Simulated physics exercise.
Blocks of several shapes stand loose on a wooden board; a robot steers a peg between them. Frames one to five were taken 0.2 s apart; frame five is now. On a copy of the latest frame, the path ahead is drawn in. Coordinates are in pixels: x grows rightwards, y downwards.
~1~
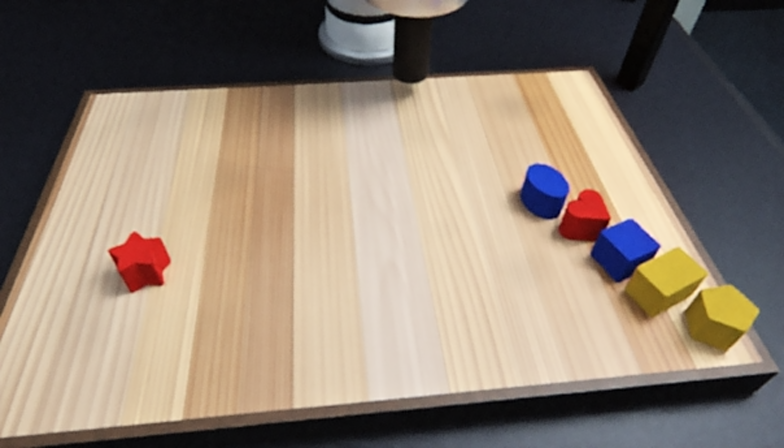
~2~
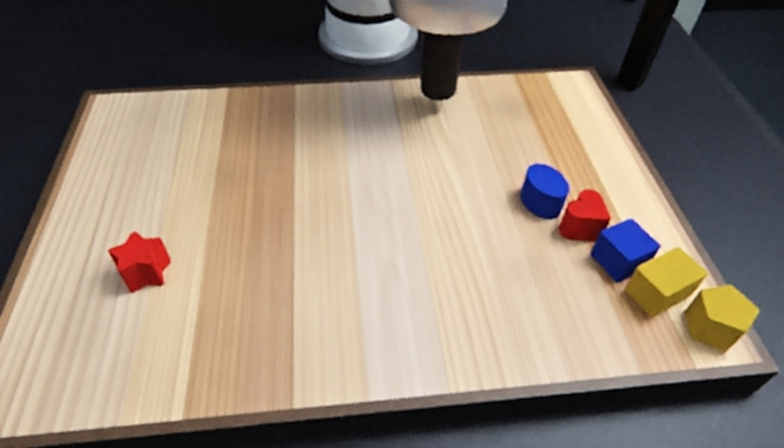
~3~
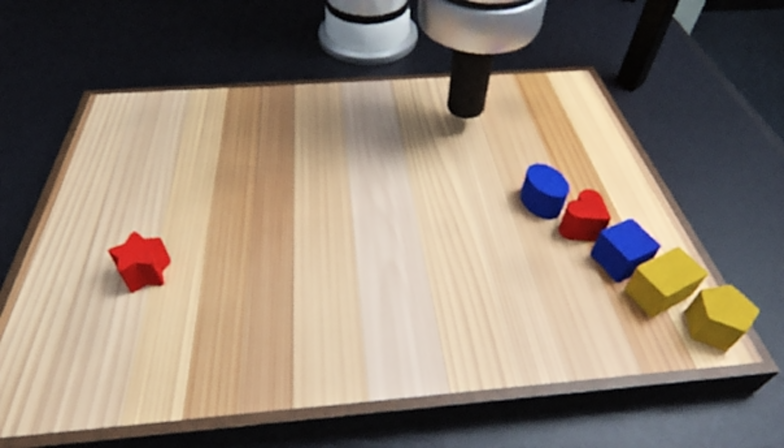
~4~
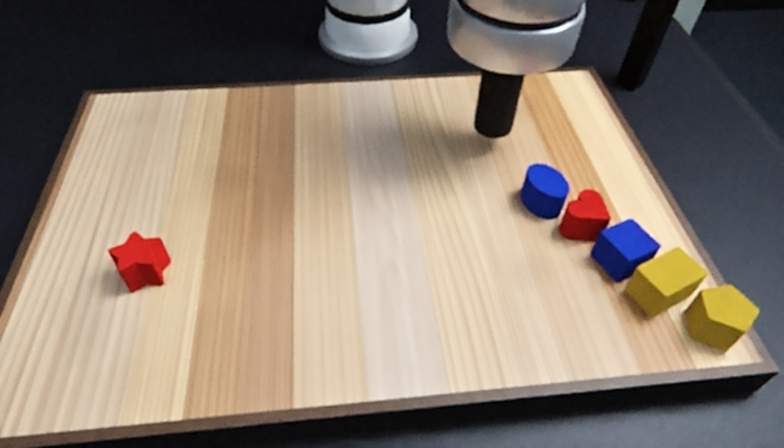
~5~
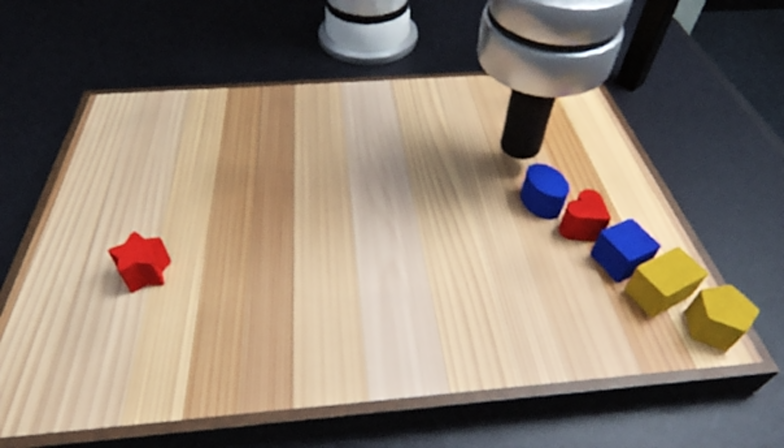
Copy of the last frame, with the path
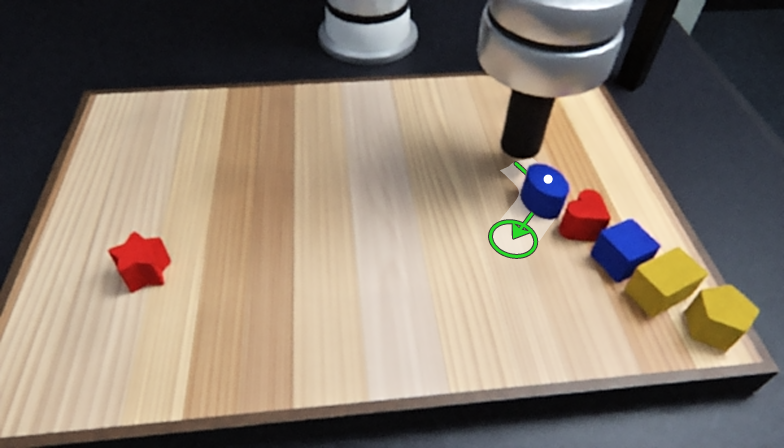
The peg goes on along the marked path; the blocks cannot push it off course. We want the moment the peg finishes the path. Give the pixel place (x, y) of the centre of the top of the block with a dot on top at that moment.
I expect it at (559, 241).
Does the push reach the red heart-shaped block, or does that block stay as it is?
That block ends up displaced.
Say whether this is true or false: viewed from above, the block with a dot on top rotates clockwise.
False
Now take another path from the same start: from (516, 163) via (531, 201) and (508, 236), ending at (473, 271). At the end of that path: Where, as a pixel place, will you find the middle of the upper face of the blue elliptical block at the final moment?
In the picture, that point is around (561, 232).
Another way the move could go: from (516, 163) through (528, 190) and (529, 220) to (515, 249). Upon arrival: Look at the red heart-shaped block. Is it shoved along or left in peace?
It is moved off its spot.
The line goes from (516, 163) through (538, 187) and (532, 214) to (513, 239); the dot is on the blue elliptical block.
The first path, step by step. One third of the way, peg at (543, 172); blue elliptical block at (559, 198); red heart-shaped block at (596, 212), turned 25° anticlockwise.
Two thirds of the way, peg at (536, 199); blue elliptical block at (561, 226); red heart-shaped block at (599, 214), turned 40° anticlockwise.
At the end, peg at (518, 223); blue elliptical block at (559, 241), turned 65° anticlockwise; red heart-shaped block at (599, 214), turned 40° anticlockwise; blue square block unmoved.
